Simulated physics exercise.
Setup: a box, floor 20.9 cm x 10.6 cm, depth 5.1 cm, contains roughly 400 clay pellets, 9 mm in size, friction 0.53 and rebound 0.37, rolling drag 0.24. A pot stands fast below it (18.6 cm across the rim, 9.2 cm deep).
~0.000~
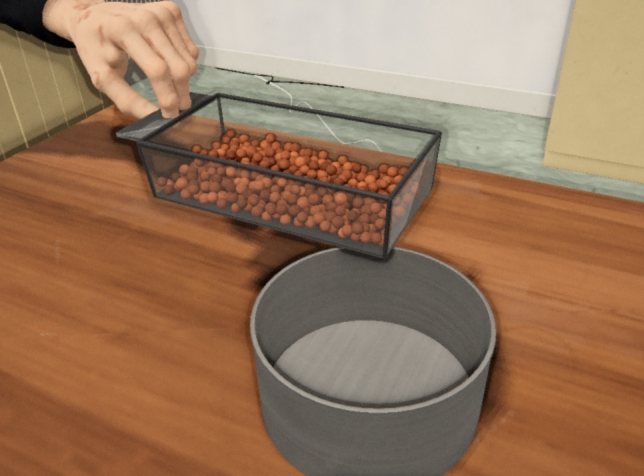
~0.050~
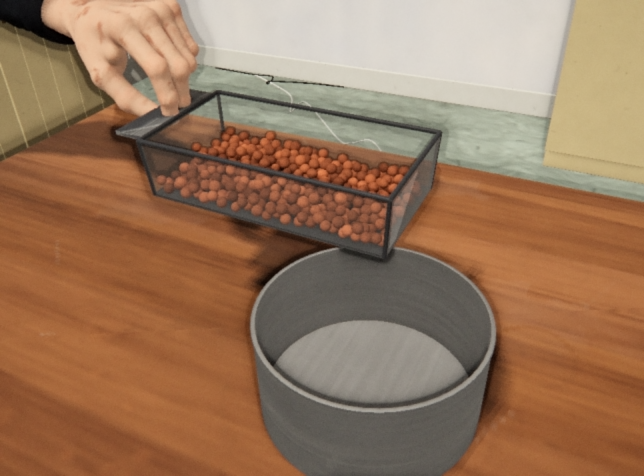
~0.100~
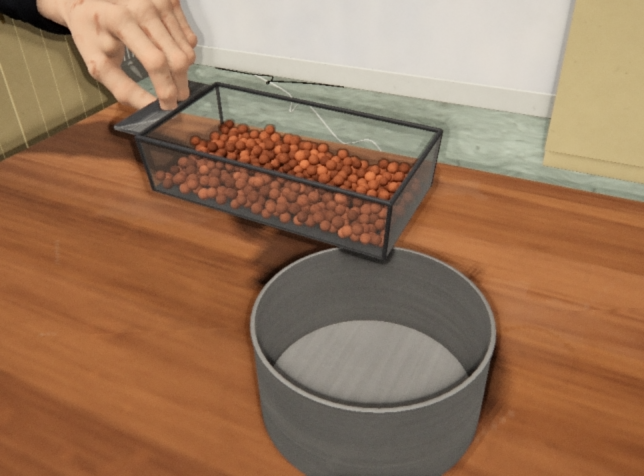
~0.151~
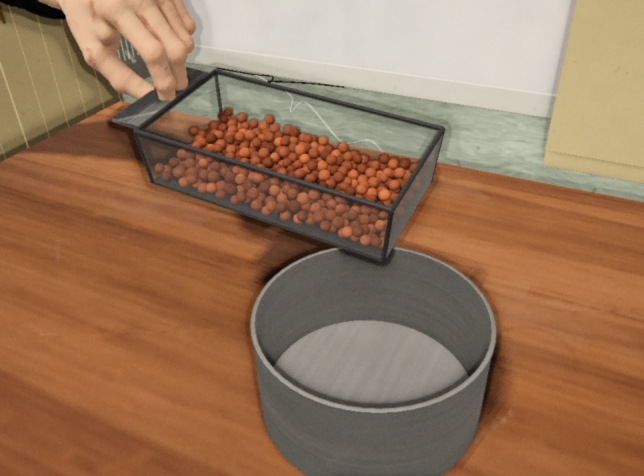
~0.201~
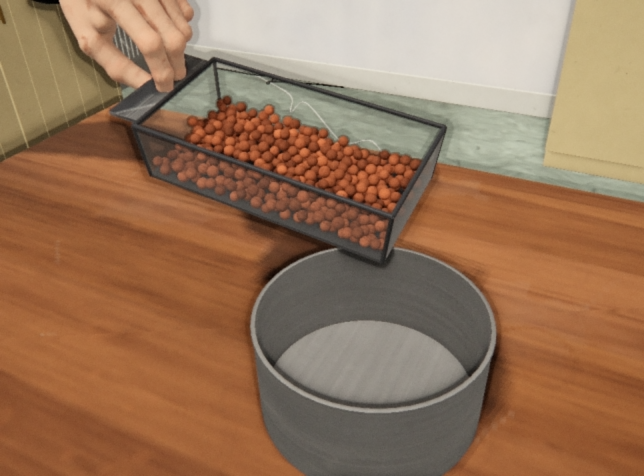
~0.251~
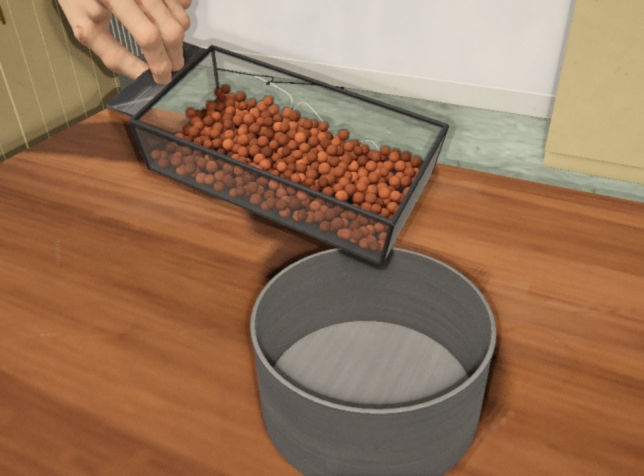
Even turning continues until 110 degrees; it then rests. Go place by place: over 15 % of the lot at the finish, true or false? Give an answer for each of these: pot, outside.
Pot: True, outside: False.
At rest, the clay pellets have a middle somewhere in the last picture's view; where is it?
It's about (385, 416) in the last view.
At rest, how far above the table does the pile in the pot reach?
Near 4.0 centimetres up.
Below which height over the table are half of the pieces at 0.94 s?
20 centimetres or so.
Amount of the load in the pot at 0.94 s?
Roughly 0 percent of the load.
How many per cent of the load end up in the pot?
I reckon around 95 per cent.
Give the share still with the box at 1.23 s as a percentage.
Around 75 percent.
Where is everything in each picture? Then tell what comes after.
In the first frame, box at (253, 174); tilt 0 degrees; leading edge at (417, 163); middle of the load at (292, 180); pot at (371, 314).
In the second frame, box at (253, 174); tilt 1 degrees; leading edge at (417, 163); middle of the load at (292, 179).
In the third frame, box at (253, 173); tilt 4 degrees; leading edge at (418, 164); middle of the load at (292, 175).
In the fourth frame, box at (254, 173); tilt 8 degrees; low side front right; leading edge at (420, 166); middle of the load at (292, 170).
In the fifth frame, box at (254, 173); tilt 13 degrees; low side front right; leading edge at (421, 169); middle of the load at (291, 165).
In the sixth frame, box at (254, 174); tilt 17 degrees; low side front right; leading edge at (422, 171); middle of the load at (291, 161); pot at (372, 315). It turns about 90 degrees a second.
After 0.63 s, tilt 51 degrees; box 100 %; middle of all pieces near (297, 144).
After 0.94 s, tilt 79 degrees; box 100 %; middle of all pieces near (314, 168).
After 1.23 s, tilt 104 degrees; box 75 %, pot 20 %, in the air 5 %; middle of all pieces near (351, 257).
After 1.50 s, tilt 110 degrees; box 15 %, pot 85 %; middle of all pieces near (383, 387).
By 2.4 s all is still; box 5 %, pot 95 %, outside 0 %.
